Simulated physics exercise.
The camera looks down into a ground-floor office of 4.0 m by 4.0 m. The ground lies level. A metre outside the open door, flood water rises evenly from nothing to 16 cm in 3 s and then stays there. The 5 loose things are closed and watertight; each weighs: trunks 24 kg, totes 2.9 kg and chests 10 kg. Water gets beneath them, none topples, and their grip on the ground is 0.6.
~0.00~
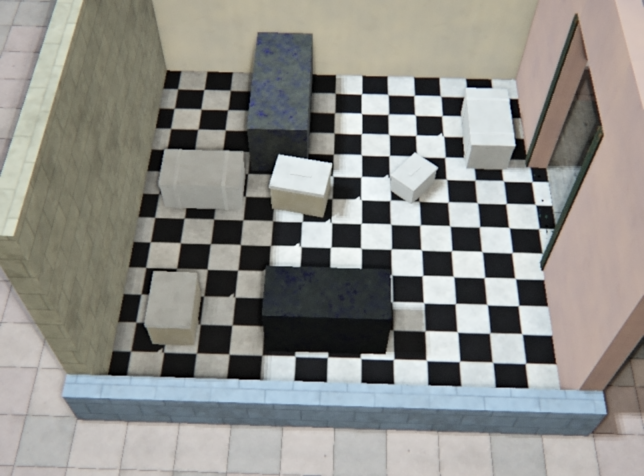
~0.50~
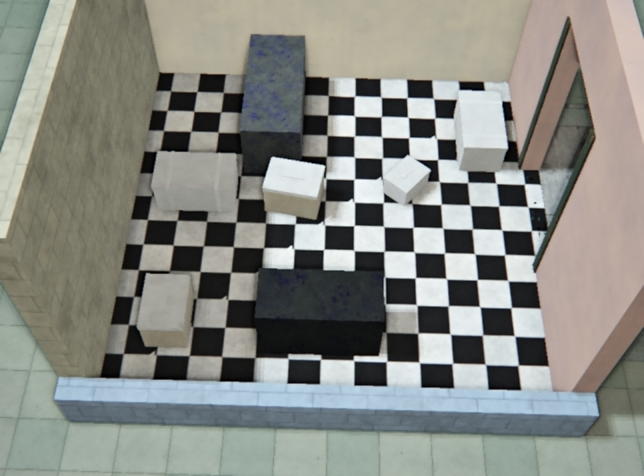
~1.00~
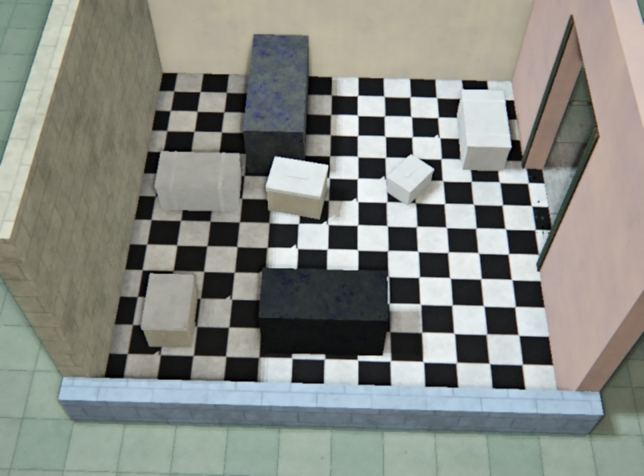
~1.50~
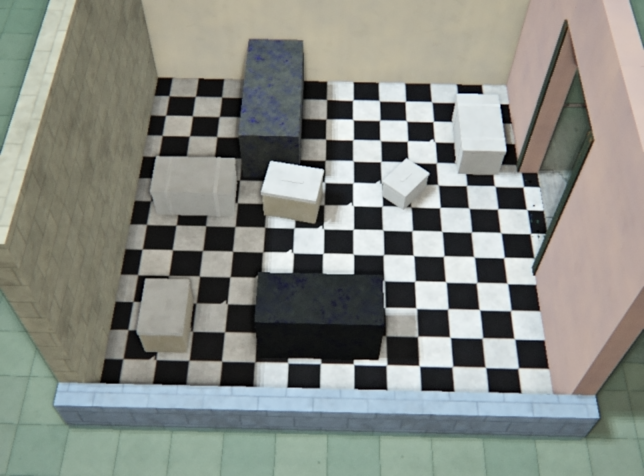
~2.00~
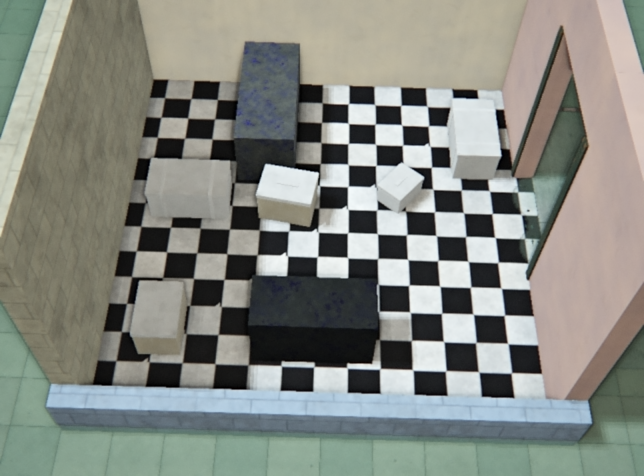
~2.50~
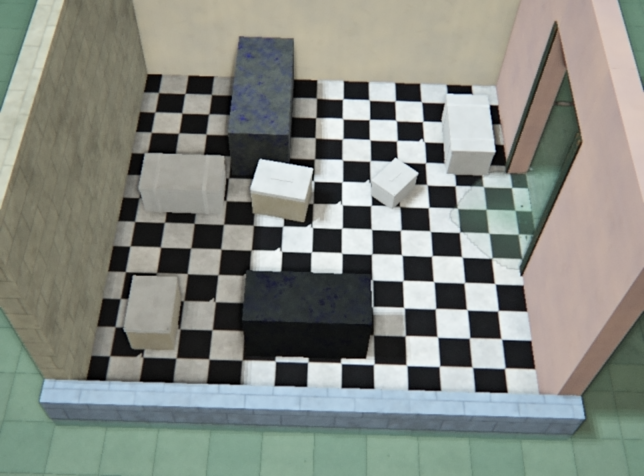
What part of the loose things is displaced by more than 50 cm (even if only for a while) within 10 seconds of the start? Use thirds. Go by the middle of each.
Share: One to two thirds.
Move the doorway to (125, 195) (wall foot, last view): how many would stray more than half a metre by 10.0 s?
Then 3.
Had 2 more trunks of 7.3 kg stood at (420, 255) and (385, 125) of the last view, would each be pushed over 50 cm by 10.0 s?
In that order: Past it, under.
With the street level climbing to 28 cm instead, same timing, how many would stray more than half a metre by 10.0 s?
Then 5.
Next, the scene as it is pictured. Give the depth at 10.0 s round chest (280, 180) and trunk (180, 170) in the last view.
About 10 and 5 cm.
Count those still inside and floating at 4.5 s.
I count 0.
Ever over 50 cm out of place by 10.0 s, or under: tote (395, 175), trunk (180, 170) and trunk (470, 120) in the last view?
In that order: More, short of it, short of it.
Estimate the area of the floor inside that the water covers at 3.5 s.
Some 2.5 m2.
After 3.5 s 0 of 5 are over 50 cm from their spots; 0 afloat.
After 4.5 s 1 of 5 are over 50 cm from their spots; 0 afloat.
After 7.0 s 1 of 5 are over 50 cm from their spots; 1 afloat.
After 10.0 s 3 of 5 are over 50 cm from their spots, and 3 have been at some point; 3 afloat.
